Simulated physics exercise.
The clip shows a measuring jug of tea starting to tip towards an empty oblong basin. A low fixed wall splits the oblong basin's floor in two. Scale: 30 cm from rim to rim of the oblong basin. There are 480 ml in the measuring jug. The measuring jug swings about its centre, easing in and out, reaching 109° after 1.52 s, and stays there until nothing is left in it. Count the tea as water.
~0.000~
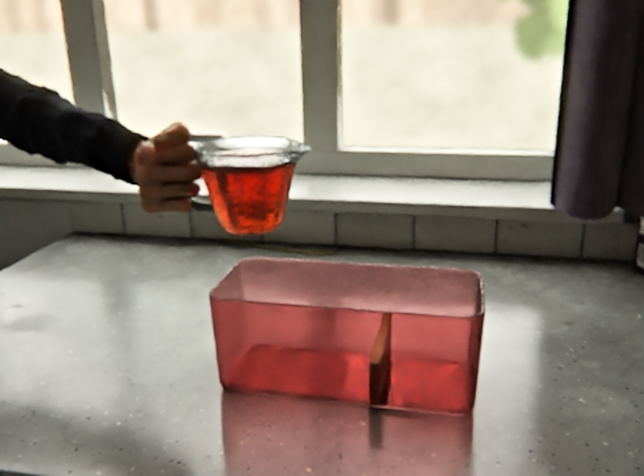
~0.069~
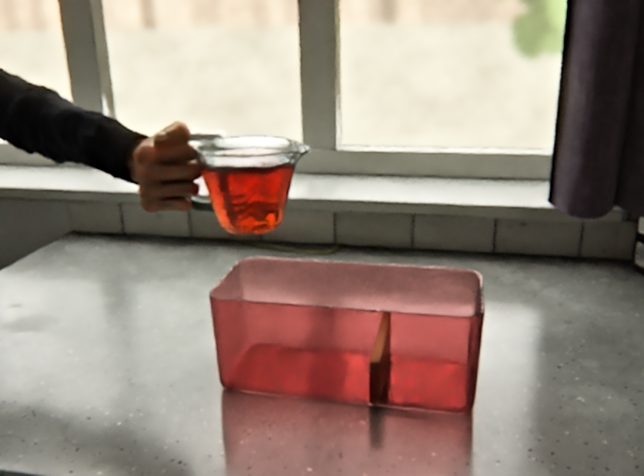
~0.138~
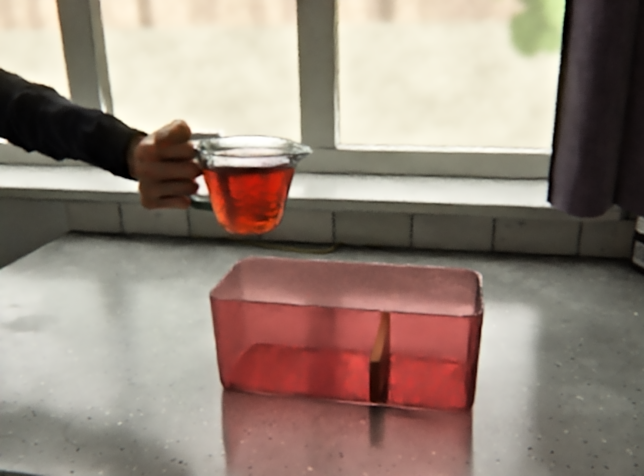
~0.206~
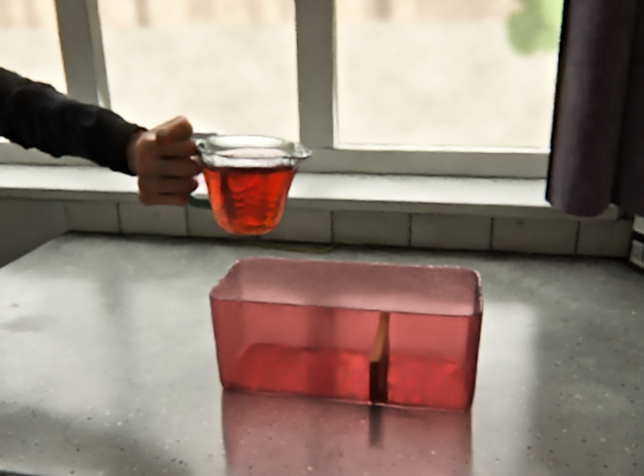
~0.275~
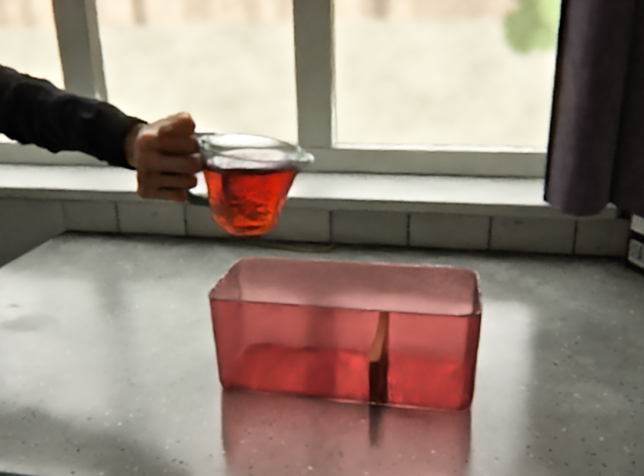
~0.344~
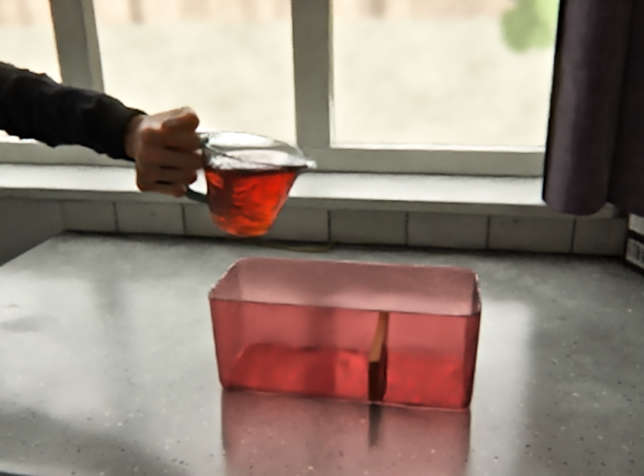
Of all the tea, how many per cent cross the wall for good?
Roughly 10 per cent is past the wall.
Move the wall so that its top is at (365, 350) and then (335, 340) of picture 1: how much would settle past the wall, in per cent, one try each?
In turn about 50 and 85 per cent.
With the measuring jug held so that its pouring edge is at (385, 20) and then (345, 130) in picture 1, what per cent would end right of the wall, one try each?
In turn about 70 and 75 per cent.
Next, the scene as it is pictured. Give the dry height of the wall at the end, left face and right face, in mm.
Some 34 mm on the left and 48 mm on the right.
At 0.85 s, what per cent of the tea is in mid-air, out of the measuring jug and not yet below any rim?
Some 20 per cent.
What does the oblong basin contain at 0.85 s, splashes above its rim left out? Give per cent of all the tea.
Some 22 per cent.
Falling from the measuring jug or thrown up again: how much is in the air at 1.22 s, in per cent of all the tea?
Near 5 in a hundred.
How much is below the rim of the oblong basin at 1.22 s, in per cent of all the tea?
Near 90 in a hundred.
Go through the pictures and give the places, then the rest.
The first picture shows tilt 0°; pouring edge (310, 149); surface from (206, 156) to (296, 159); the oblong basin's rim runs from (225, 278) to (483, 295); the wall's top is at (381, 338).
The second picture shows tilt 1°; pouring edge (310, 149); surface from (206, 156) to (295, 159).
The third picture shows tilt 2°; pouring edge (311, 151); surface from (207, 156) to (296, 160).
The fourth picture shows tilt 5°; pouring edge (312, 155); surface from (208, 157) to (298, 160).
The fifth picture shows tilt 9°; pouring edge (314, 159); surface from (209, 158) to (301, 161).
The sixth picture shows tilt 13°; pouring edge (315, 165); surface from (211, 159) to (307, 163).
Then, 0.85 s in, the tilt is 64° and 58 per cent is still to pour, 18 is left of the wall and 4 right of it.
Then, 1.22 s in, the tilt is 99° and 5 per cent is still to pour, 81 is left of the wall and 8 right of it.
Then, 1.60 s in, the tilt is 109° and 0 per cent is still to pour, 89 is left of the wall and 10 right of it.
Then, 2.02 s in, the tilt is 109° and 0 per cent is still to pour, 89 is left of the wall and 10 right of it.
Finally, 89 per cent lies left of the wall, 10 right of it and 1 outside.
